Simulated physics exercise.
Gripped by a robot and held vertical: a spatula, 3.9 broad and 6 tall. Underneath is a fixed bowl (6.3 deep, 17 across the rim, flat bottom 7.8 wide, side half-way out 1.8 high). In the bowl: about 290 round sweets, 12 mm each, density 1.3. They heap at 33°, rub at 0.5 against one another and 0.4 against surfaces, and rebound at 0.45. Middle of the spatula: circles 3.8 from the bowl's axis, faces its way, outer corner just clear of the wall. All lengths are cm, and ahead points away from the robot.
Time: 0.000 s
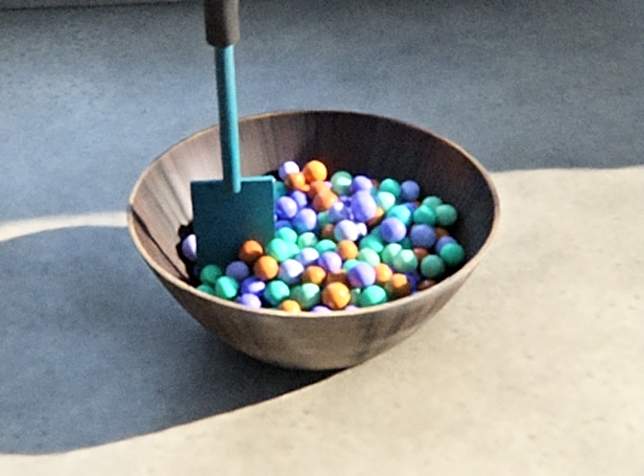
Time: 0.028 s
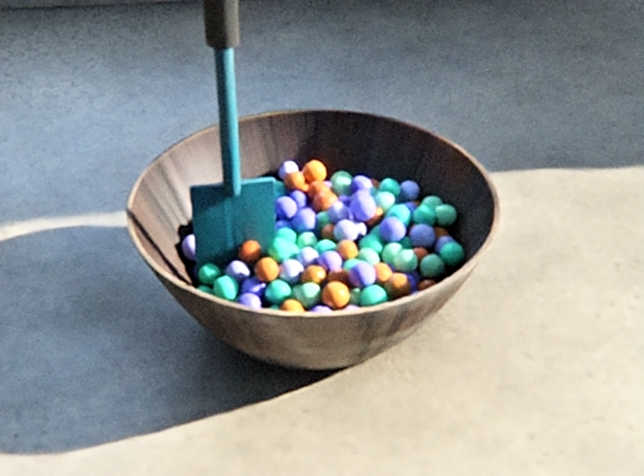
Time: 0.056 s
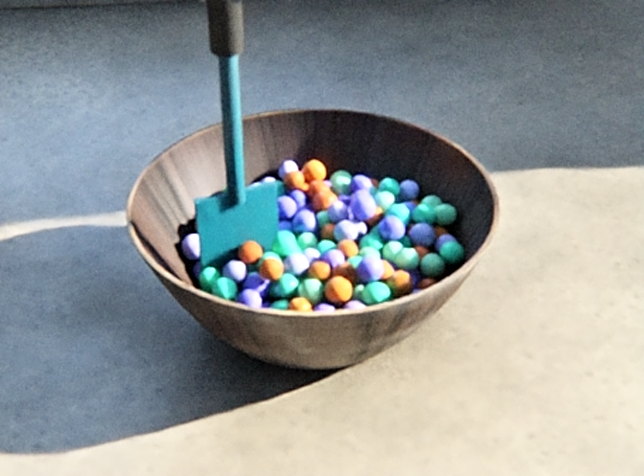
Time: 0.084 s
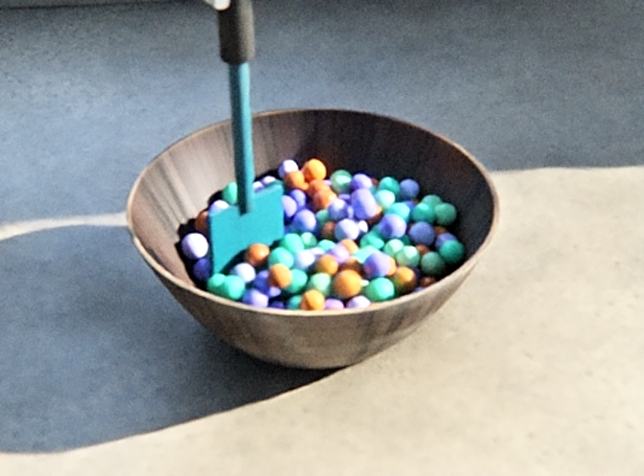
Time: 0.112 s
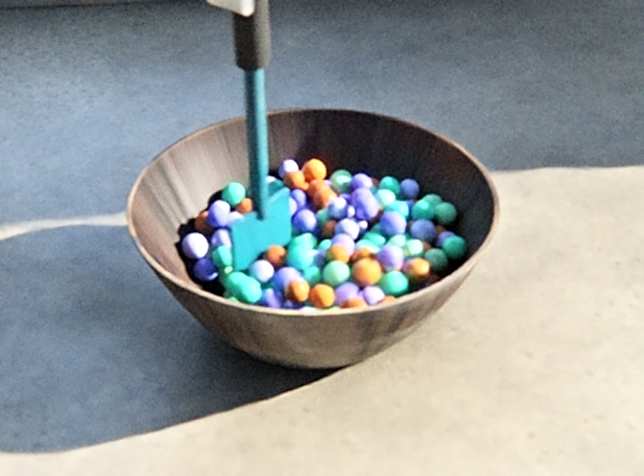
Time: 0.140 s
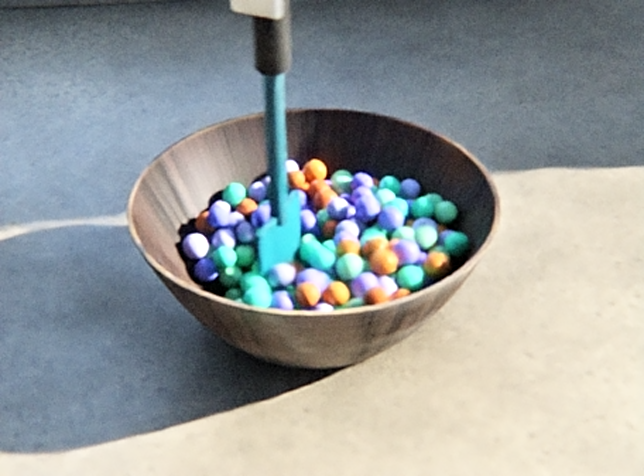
In a wooden bowl, a blue-green spatula turns and pushes through colourful balls toward the right.
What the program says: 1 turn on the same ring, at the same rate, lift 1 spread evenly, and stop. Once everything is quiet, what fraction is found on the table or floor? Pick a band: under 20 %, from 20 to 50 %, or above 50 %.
Under 20 %.
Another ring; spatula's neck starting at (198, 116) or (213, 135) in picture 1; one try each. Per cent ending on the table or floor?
Some 5 and 10 per cent.
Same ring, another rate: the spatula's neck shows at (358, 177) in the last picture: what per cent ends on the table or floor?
About 35 per cent.
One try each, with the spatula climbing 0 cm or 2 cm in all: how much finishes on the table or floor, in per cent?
I'd reckon around 15 and 5 per cent.
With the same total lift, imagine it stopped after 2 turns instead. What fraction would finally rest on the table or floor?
Roughly 20 percent would end up there.
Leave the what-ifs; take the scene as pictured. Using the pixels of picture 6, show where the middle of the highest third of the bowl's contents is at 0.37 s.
About (400, 177).
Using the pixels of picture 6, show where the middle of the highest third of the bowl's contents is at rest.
The centre sits around (256, 280) in the last picture.
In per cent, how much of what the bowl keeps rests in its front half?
Roughly 65 percent of it.
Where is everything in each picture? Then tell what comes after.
The first picture shows spatula neck at (230, 152), 0° round; upper third of the load around (338, 238), from x 195 to 450, top at y 170; 294 in the bowl.
The second picture shows spatula neck at (230, 155), 5° round; upper third of the load around (338, 238), from x 195 to 450, top at y 170.
The third picture shows spatula neck at (234, 163), 18° round; upper third of the load around (338, 246), from x 195 to 450, top at y 170.
The fourth picture shows spatula neck at (244, 171), 32° round; upper third of the load around (337, 251), from x 195 to 450, top at y 170.
The fifth picture shows spatula neck at (258, 178), 46° round; upper third of the load around (340, 252), from x 195 to 455, top at y 170.
The sixth picture shows spatula neck at (277, 184), 60° round; upper third of the load around (352, 252), from x 195 to 455, top at y 170; 294 in the bowl.
By 0.37 s, 176° round, highest piece 8 above the table; 287 in the bowl, 2 on the table or floor, 5 in flight or on the tool.
By 0.60 s, 292° round, highest piece 9 above the table; 271 in the bowl, 20 on the table or floor, 3 in flight or on the tool.
By 0.91 s, 0° round, highest piece 7 above the table; 262 in the bowl, 32 on the table or floor.
By 1.61 s, 0° round, highest piece 7 above the table; 261 in the bowl, 33 on the table or floor.
Final count, 261 in the bowl, 33 on the table or floor. That is 11 % on the table or floor.
